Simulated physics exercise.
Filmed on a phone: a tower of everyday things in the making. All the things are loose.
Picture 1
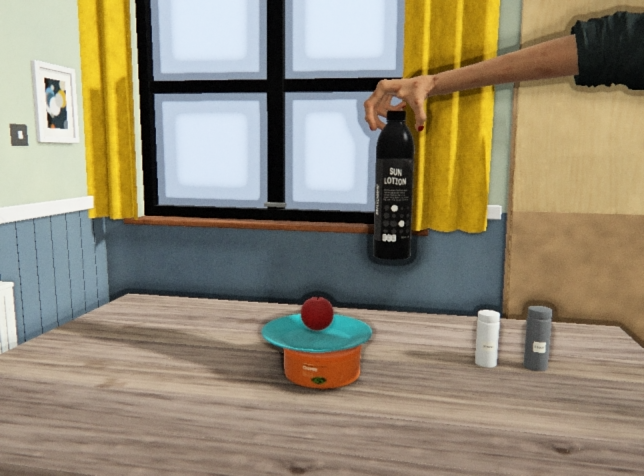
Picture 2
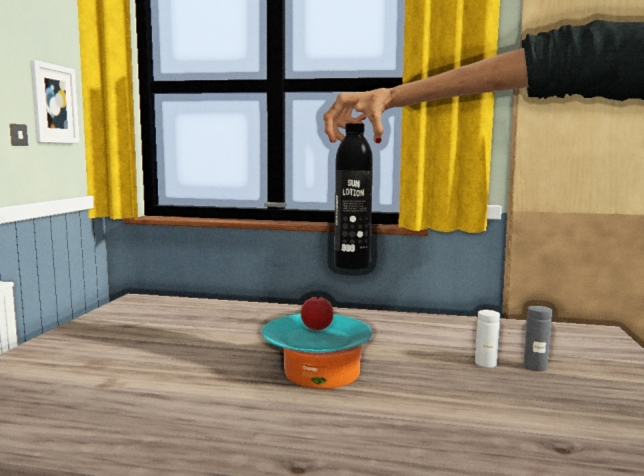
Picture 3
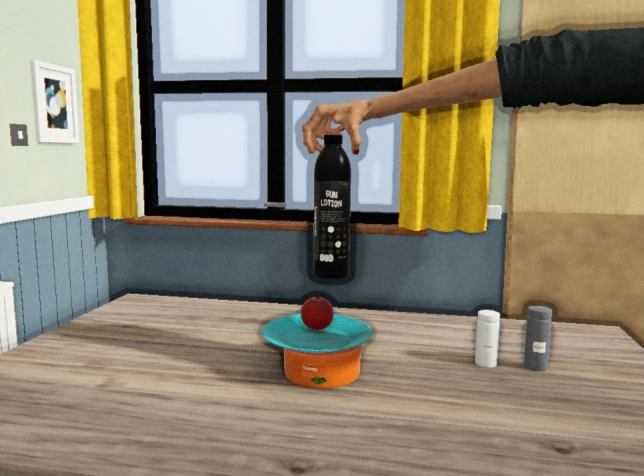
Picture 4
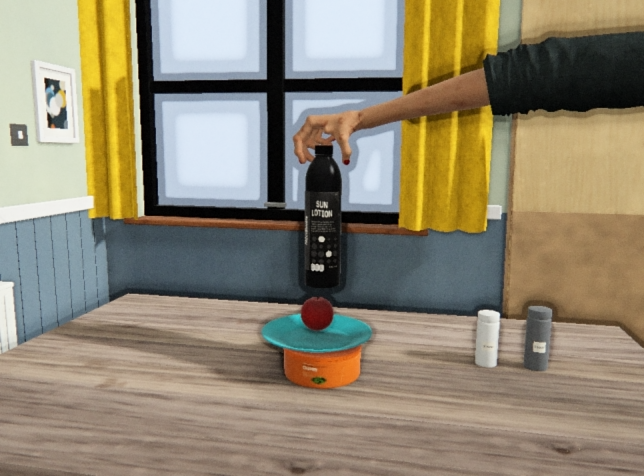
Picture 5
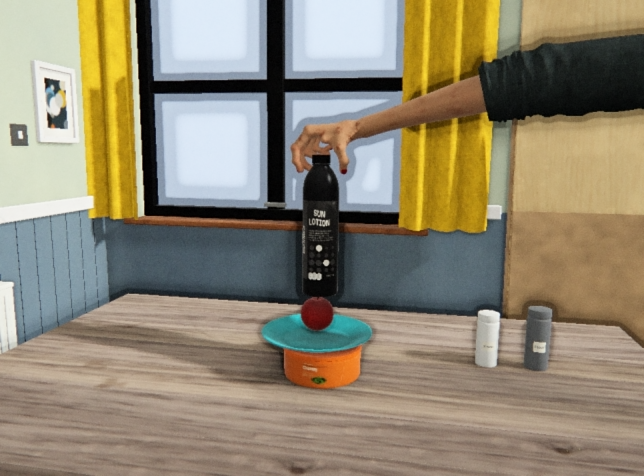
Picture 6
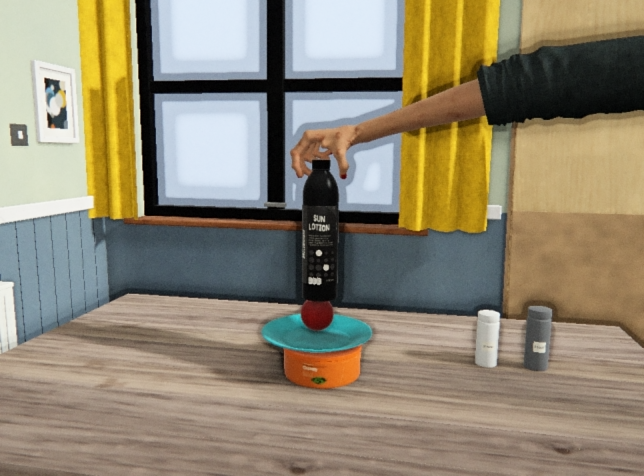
An arm in a dark sleeve reaches in from the right over a wooden table, seen from the front in a room with a window and yellow curtains. A red apple sits on a turquoise plate atop an orange tub, with white and grey shakers to the right. The hand carries a black bottle left, lowers it upright onto the apple and keeps hold, while the camera stays still.
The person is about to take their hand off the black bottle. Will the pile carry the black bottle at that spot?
In the end the pile comes apart.
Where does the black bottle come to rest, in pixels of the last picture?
At about (432, 344).
Then, 0.60 s on from there, black bottle now fallen.
Then, 0.80 s on from there, things are still on the move.
Then, 2.30 s on from there, as before.
In the end, fallen, black bottle; the other 5 unmoved. At the end, from the last picture's camera, black bottle near (432, 344). The pile gives way.
